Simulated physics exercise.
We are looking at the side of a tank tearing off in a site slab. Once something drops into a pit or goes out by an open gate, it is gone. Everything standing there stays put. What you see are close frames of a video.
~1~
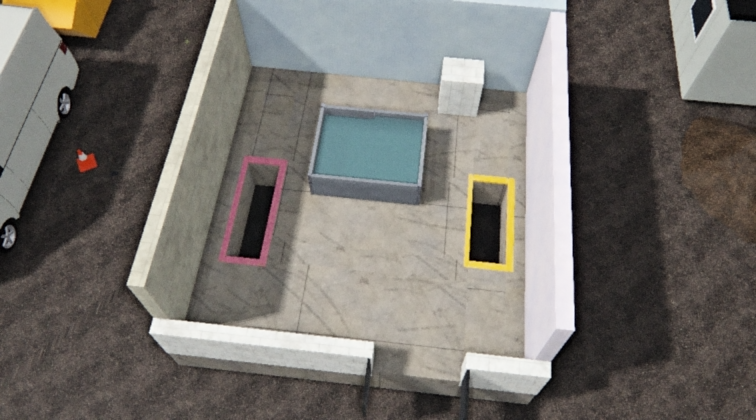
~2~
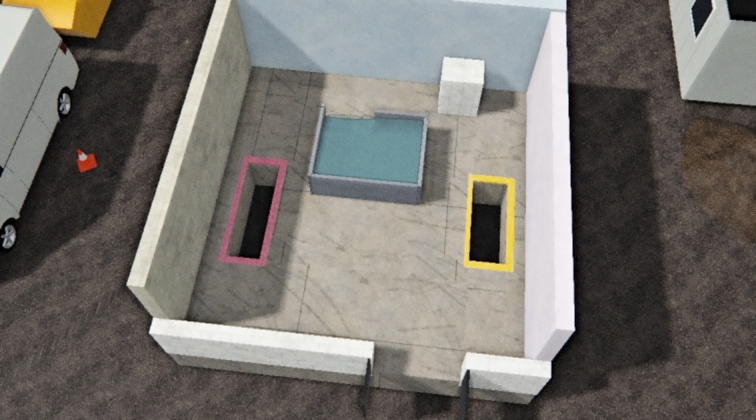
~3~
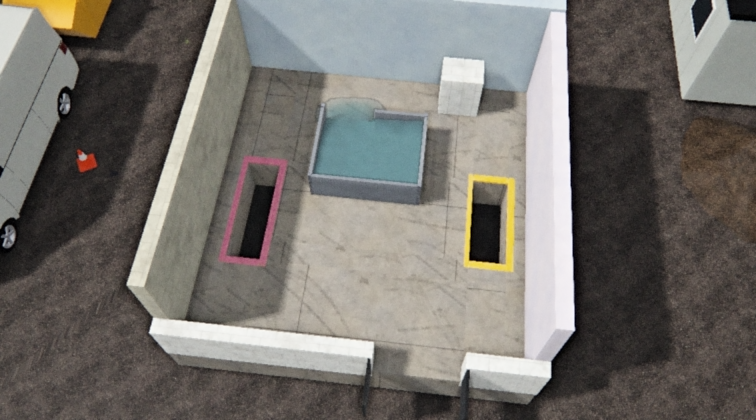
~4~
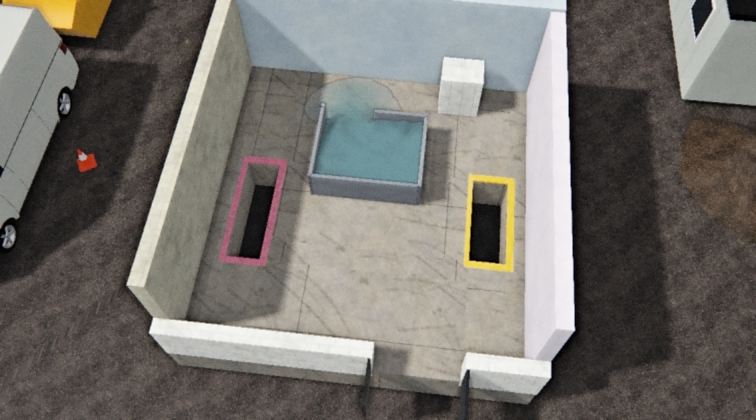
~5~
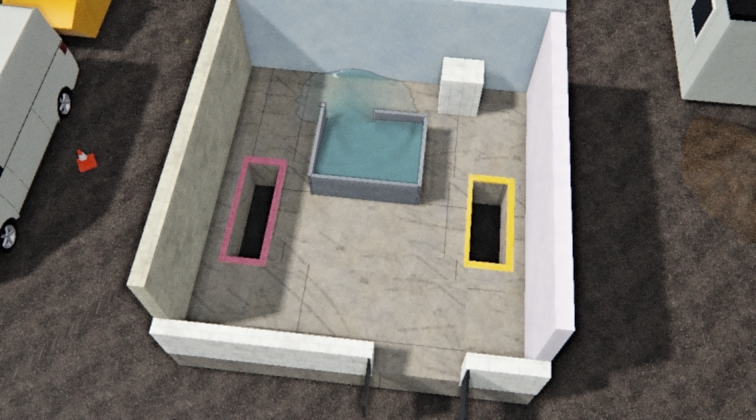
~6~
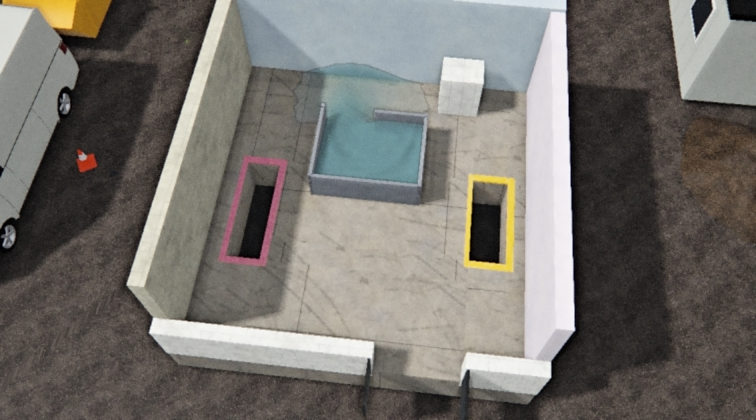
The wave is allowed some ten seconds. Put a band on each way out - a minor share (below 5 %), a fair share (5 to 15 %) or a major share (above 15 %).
Outcome: The gate fails to reach five per cent. The pink pit passes fifteen per cent. The yellow pit passes fifteen per cent.
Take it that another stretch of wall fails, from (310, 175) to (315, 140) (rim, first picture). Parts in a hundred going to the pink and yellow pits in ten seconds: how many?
Pink: 65 percent; yellow: 0 percent.
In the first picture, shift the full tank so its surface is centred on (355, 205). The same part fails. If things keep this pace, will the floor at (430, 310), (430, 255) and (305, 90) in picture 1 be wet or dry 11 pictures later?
Going through the three spots, I'd say high and dry, high and dry, swamped.
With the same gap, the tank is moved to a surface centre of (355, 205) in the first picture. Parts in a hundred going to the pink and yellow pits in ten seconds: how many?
Result in per cent: Pink pit 20, yellow pit 20.
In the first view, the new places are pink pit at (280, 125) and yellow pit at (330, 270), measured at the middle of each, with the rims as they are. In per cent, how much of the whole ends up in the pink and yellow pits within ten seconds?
Per cent by pit - pink: 40 / yellow: 2.
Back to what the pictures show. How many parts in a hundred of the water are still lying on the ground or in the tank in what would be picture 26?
Roughly 94 percent.
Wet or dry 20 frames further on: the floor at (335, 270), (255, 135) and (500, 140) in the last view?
Point by point: Unwetted; swamped; swamped.
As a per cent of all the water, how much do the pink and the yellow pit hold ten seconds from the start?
Roughly 26 percent first, and 16 percent second.
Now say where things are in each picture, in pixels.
Still water in the tank at (370, 147), in the first frame.
The front is at a hidden place, out from the gap on the tank's far side, in the second frame.
Water pours out on the tank's far side and has run to (376, 104), in the third frame.
The front is at (367, 81), out from the gap on the tank's far side, in the fourth frame.
Water pours out on the tank's far side and has run to (320, 74), in the fifth frame.
Water pours out on the tank's far side and has run to (418, 84), in the sixth frame.
A moment on, water covers 15 % of the floor; the gate 0 %, the pink pit 0 %, the yellow pit 0 %.
Next, water covers 25 % of the floor; the gate 0 %, the pink pit 0 %, the yellow pit 0 %.
Then, water covers 45 % of the floor; the gate 0 %, the pink pit 5 %, the yellow pit 2 %.
Later, water covers 55 % of the floor; the gate 0 %, the pink pit 15 %, the yellow pit 9 %.
In the end, water covers 70 % of the floor; the gate 0 %, the pink pit 26 %, the yellow pit 17 %.
